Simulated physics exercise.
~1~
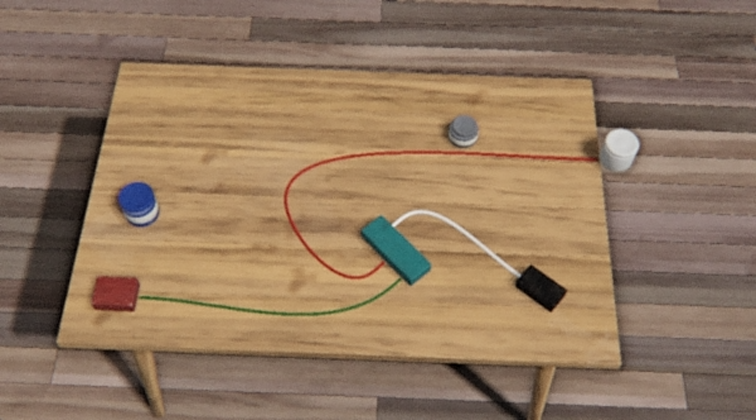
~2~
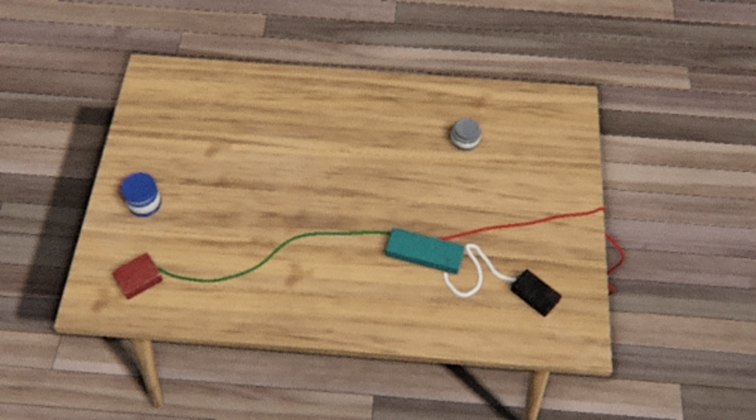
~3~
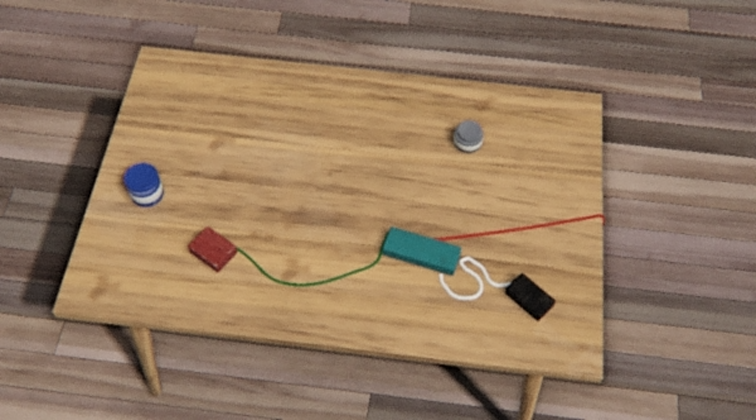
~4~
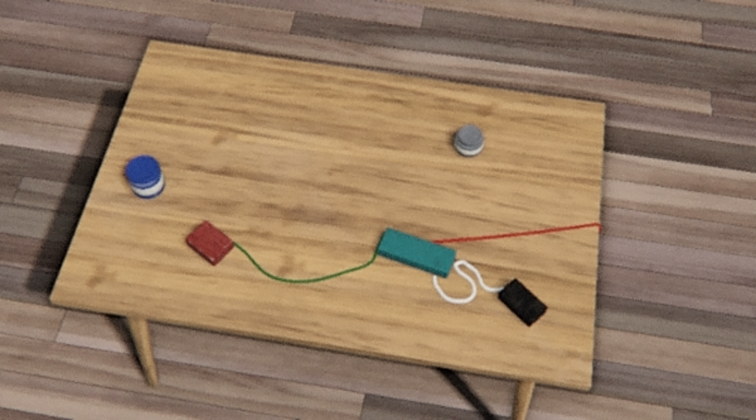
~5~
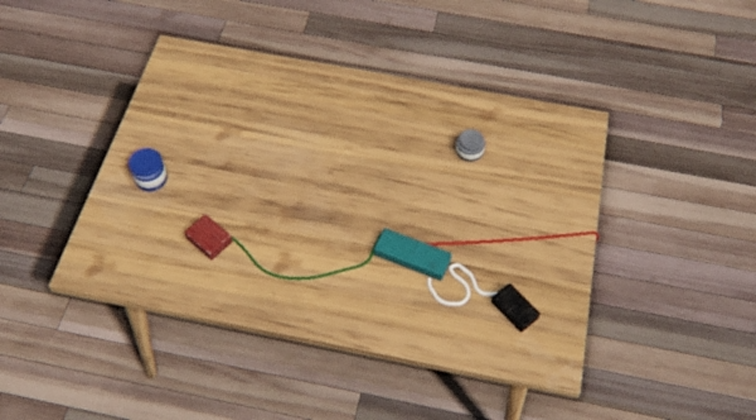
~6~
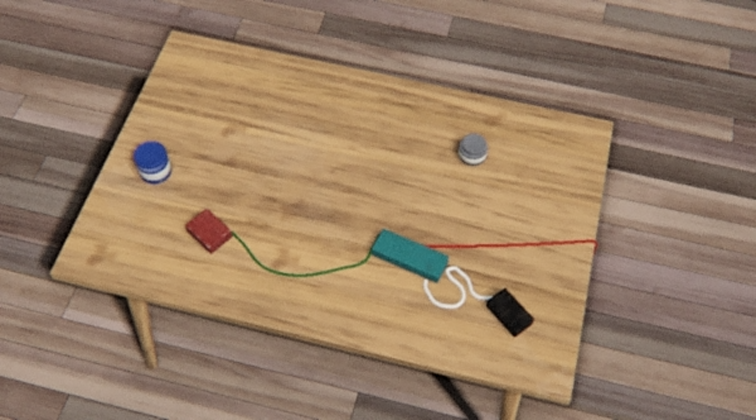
A white cylindrical speaker tips off the right edge of a wooden table, seen from above at an angle over a plank floor. A red cable ties it to a teal power strip, which also feeds a red drive at left by a green cable and a black reader at right by a white one. The strip swivels and shifts slightly right as the red cable pulls straight, and the white cable bunches into a loop. The red drive then slides right. At the end, everything lies still, the blue canister and grey jar unmoved, the red cable running over the edge.
